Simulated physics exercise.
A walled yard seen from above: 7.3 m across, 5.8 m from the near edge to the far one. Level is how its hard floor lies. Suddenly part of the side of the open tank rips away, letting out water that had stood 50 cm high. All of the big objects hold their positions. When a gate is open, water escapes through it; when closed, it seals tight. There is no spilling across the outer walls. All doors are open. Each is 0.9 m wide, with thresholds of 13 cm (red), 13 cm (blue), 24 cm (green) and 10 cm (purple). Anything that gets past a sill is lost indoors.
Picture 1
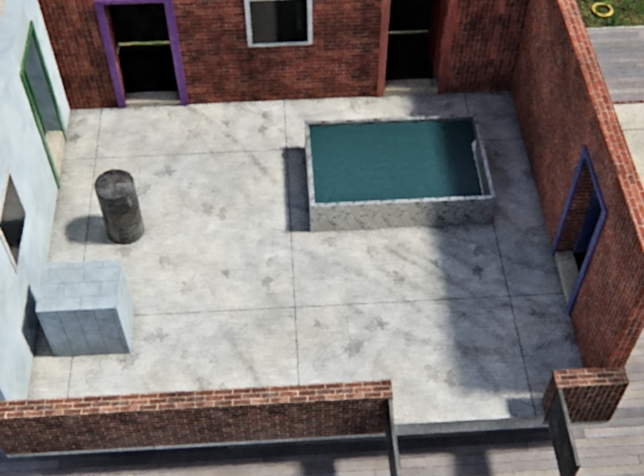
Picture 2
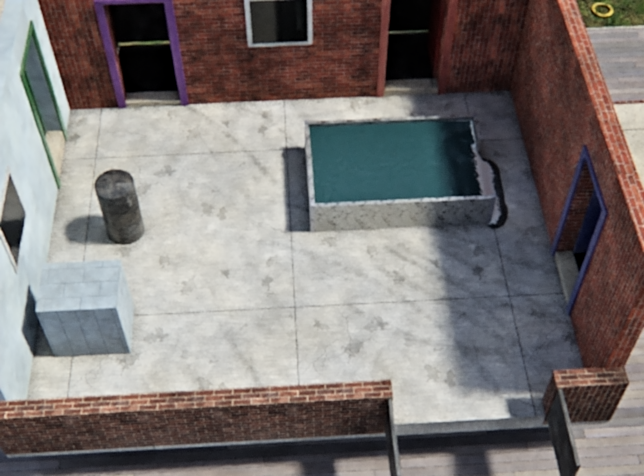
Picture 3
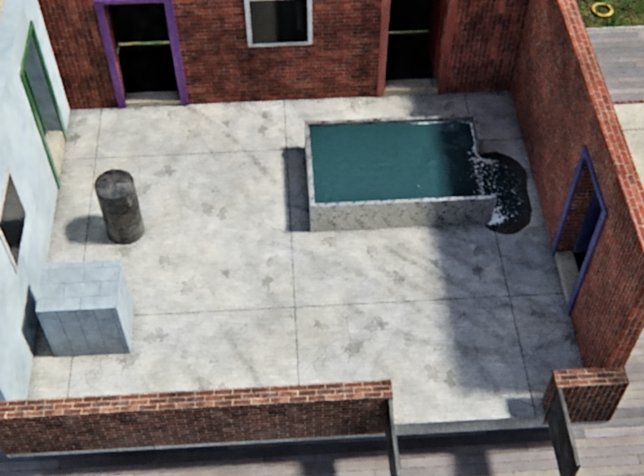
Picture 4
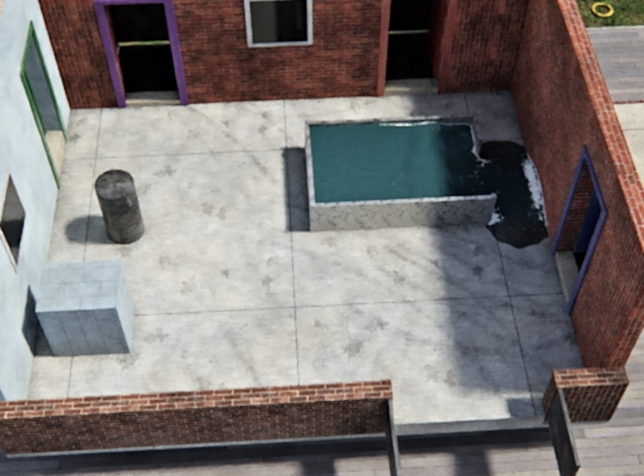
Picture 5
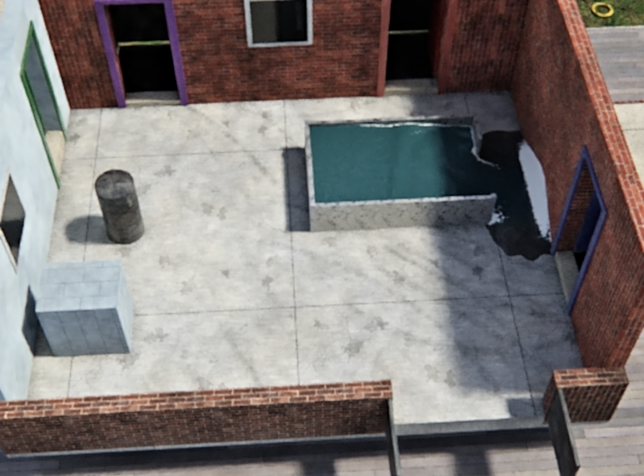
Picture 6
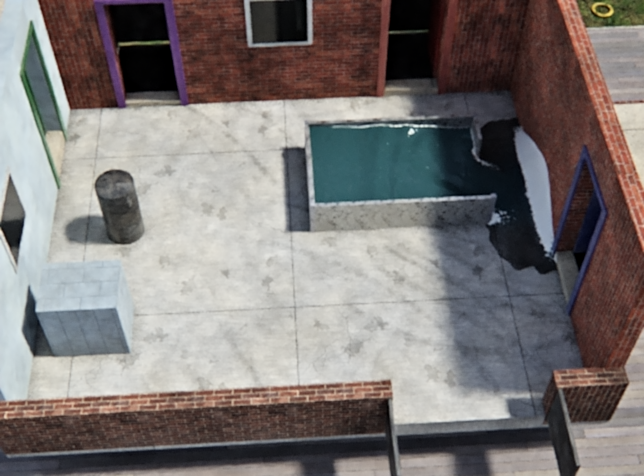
Water pours from the right side of an open tank and spreads across the yard floor.
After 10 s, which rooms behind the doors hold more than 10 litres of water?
Room by room: Behind the red door 10 litres at most, behind the blue door 10 litres at most, behind the green door 10 litres at most, behind the purple door 10 litres at most.
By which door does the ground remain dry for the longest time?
That's the green door.
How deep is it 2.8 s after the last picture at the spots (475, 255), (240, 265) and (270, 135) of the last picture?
1, 0 and 3 cm.
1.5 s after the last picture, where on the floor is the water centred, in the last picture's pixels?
Balance point at about (443, 195).
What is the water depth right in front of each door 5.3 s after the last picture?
Depths: Red door 7 cm, blue door 6 cm, green door 10 cm, purple door 5 cm.
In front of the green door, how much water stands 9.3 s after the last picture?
Roughly 7.0 cm deep.
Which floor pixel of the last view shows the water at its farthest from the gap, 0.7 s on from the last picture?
That lands around (573, 348) in the last picture.
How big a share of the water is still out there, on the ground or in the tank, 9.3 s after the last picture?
Share still there: About 74 %.
Then, 0.7 s after the last picture water covers 10 % of the floor and is deepest (39 cm) near (533, 196); red door not reached, blue door 11 cm at the sill, 0 L in, green door not reached, purple door not reached.
Then, 1.5 s after the last picture water covers 20 % of the floor and is deepest (37 cm) near (533, 196); red door 10 cm at the sill, 0 L in, blue door 13 cm at the sill, 0 L in, green door not reached, purple door not reached.
Then, 2.8 s after the last picture water covers 35 % of the floor and is deepest (24 cm) near (507, 97); red door 11 cm at the sill, 0 L in, blue door 10 cm at the sill, 1 L in, green door not reached, purple door not reached.
Then, 5.3 s after the last picture water covers 55 % of the floor and is deepest (16 cm) near (530, 187); red door 7 cm at the sill, 1 L in, blue door 6 cm at the sill, 1 L in, green door 10 cm at the sill, 0 L in, purple door 5 cm at the sill, 0 L in.
Then, 9.3 s after the last picture water covers 75 % of the floor and is deepest (8 cm) near (535, 205); red door 4 cm at the sill, 1 L in, blue door 4 cm at the sill, 1 L in, green door 7 cm at the sill, 0 L in, purple door 4 cm at the sill, 0 L in.
